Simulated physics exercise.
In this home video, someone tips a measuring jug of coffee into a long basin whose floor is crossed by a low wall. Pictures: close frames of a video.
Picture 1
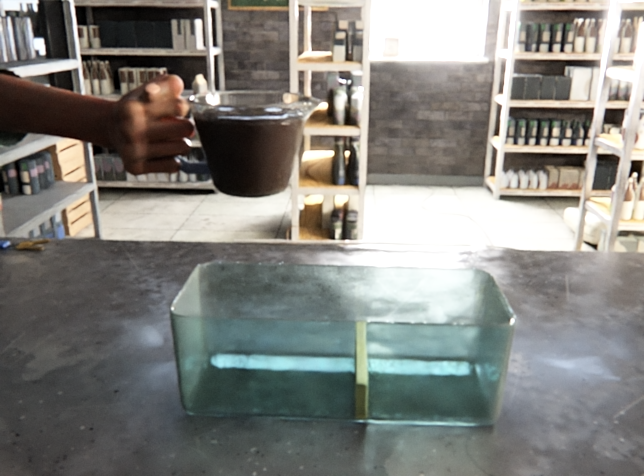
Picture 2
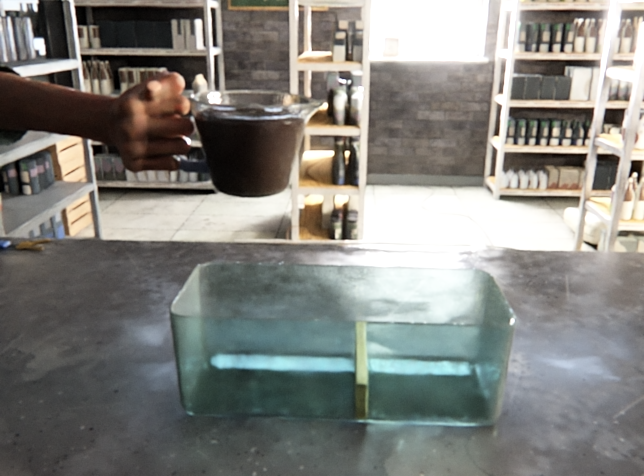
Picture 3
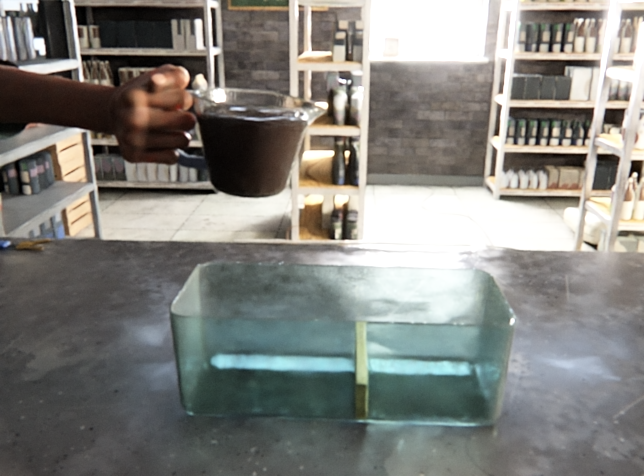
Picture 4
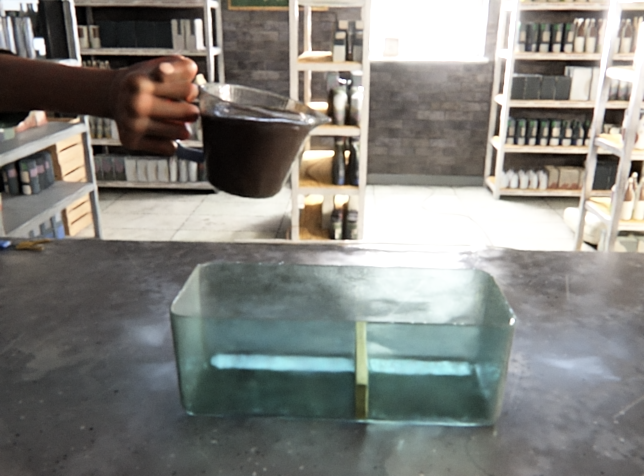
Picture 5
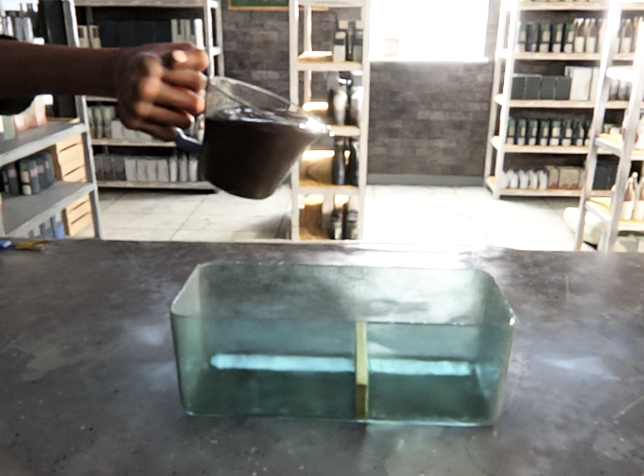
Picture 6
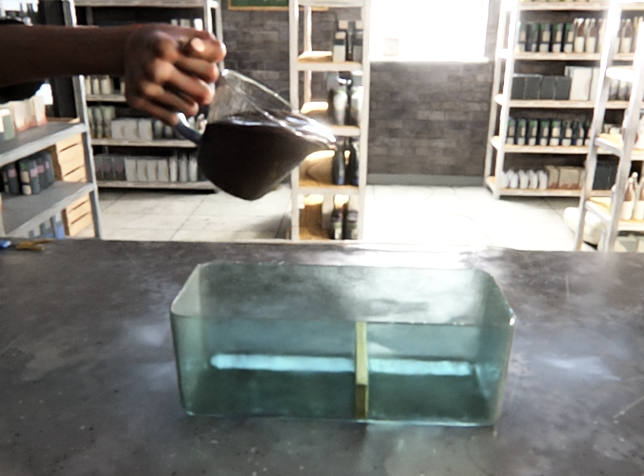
To begin with, a hand at the left holds a clear jug of dark liquid level above a long glass basin divided by a low wall. The hand then rises slightly and tilts the jug to the right, gradually at first and then more steeply, as the liquid shifts toward the lowered spout.
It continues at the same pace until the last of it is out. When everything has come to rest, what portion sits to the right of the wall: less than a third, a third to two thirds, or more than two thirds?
Middle band.
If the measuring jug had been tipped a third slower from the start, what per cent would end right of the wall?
About 70 %.
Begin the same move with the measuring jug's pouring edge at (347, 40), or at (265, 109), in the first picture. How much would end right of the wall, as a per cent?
One after the other: 85 %, 5 %.
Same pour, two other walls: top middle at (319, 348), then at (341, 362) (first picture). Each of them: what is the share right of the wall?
95 % then 80 %.
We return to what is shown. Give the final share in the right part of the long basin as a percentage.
Some 55 parts in a hundred.
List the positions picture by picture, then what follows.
Tilt 0°; pouring edge (323, 101); surface from (199, 110) to (306, 113); the long basin's rim runs from (185, 288) to (502, 297); the wall's top is at (361, 352), in the first frame.
Tilt 2°; pouring edge (324, 103); surface from (199, 111) to (306, 114), in the second frame.
Tilt 6°; pouring edge (327, 109); surface from (203, 109) to (308, 116), in the third frame.
Tilt 13°; pouring edge (330, 119); surface from (207, 108) to (315, 119), in the fourth frame.
Tilt 23°; pouring edge (333, 133); surface from (213, 112) to (324, 124), in the fifth frame.
Tilt 34°; pouring edge (334, 149); surface from (213, 122) to (327, 138); 3 per cent is over the edge, in the sixth frame.
A moment on, the measuring jug is tipped on its side and 30 per cent is still to pour, 2 is left of the wall and 31 right of it.
Next, the measuring jug is tipped right over and 2 per cent is still to pour, 38 is left of the wall and 54 right of it.
Then the measuring jug is tipped right over and 0 per cent is still to pour, 45 is left of the wall and 53 right of it.
Later the measuring jug is tipped right over and 0 per cent is still to pour, 45 is left of the wall and 53 right of it.
At rest 45 per cent lies left of the wall, 53 right of it and 1 outside.
